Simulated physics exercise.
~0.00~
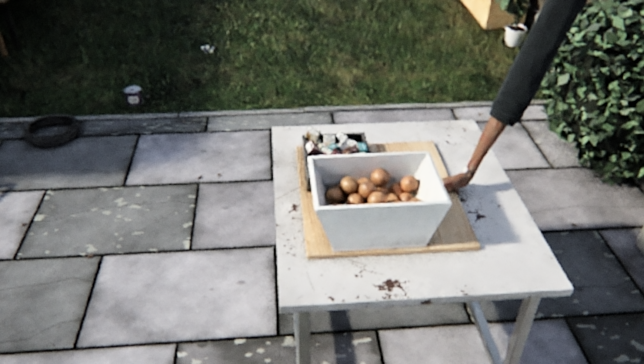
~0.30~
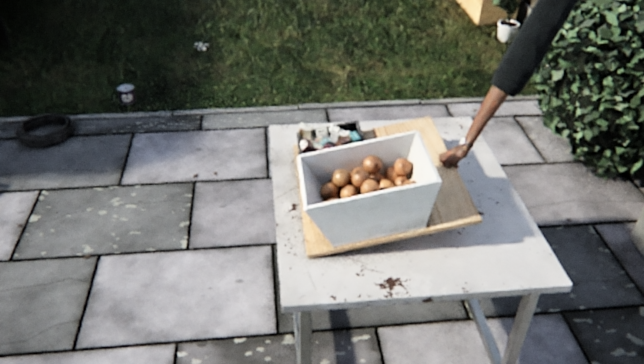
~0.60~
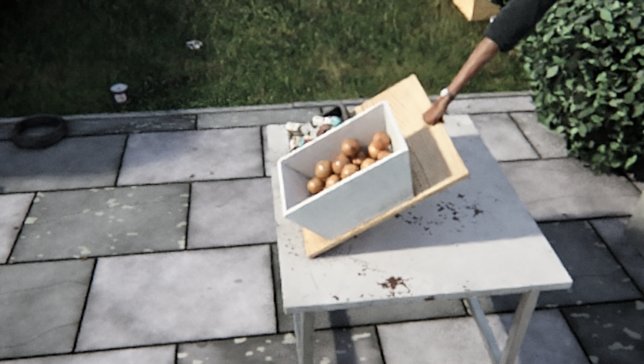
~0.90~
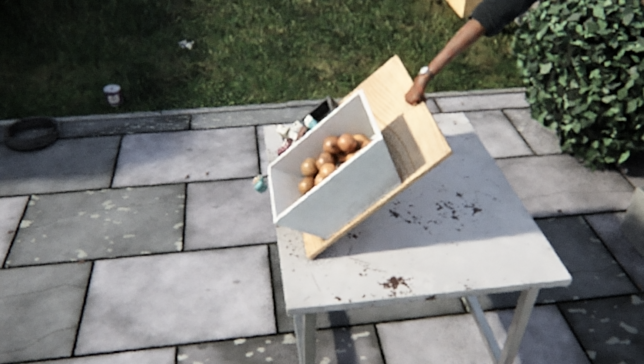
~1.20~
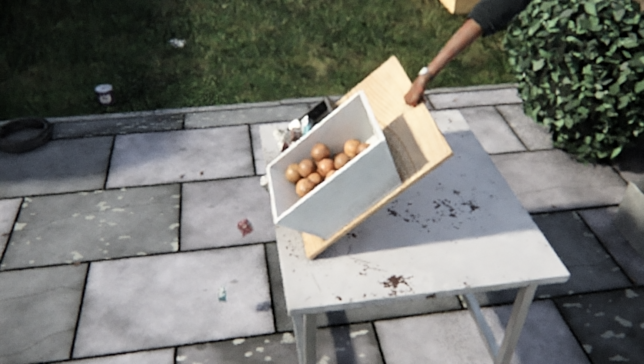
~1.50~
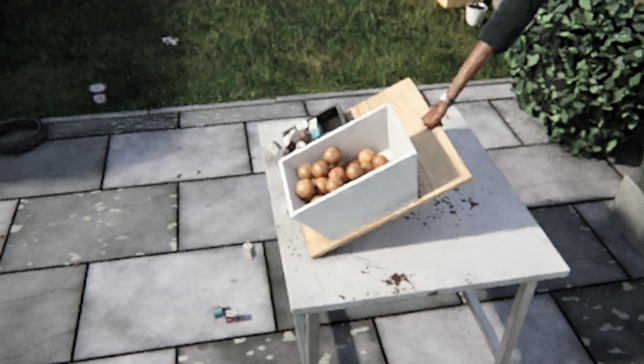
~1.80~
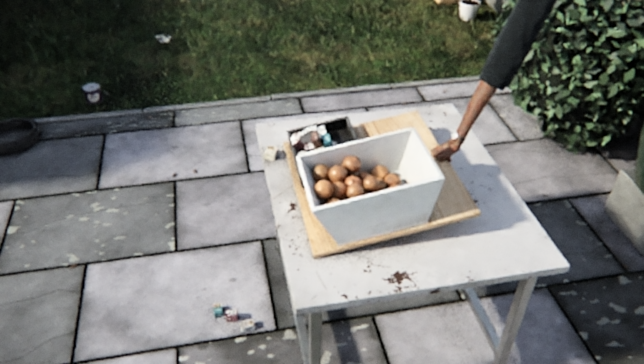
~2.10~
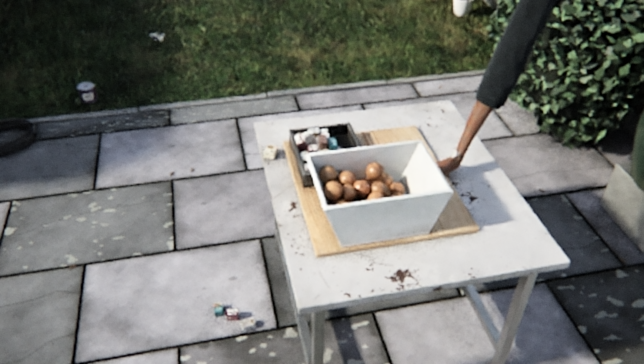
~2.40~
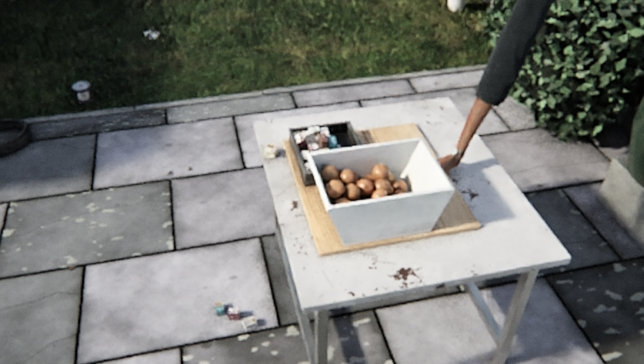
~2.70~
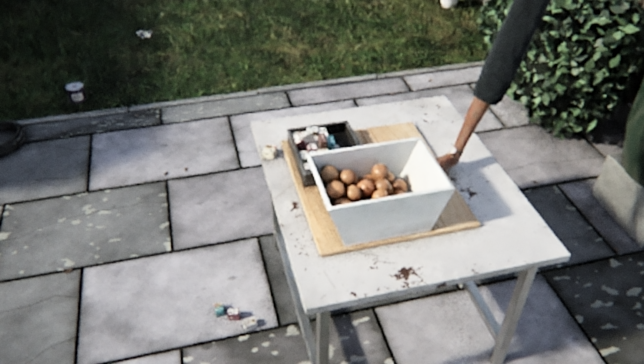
A white box of round brown onions and a smaller black box of little cartons sit on a wooden board on a pale, stained table, seen from above on a grey stone patio beside grass and a leafy bush. An arm reaching in from the upper right lifts the board's right end, tipping both boxes steeply to the left. The onions slump together but stay inside, while a few small cartons spill from the black box and drop to the paving. The hand lowers the board flat again, leaving the onions in place and the fallen cartons scattered.
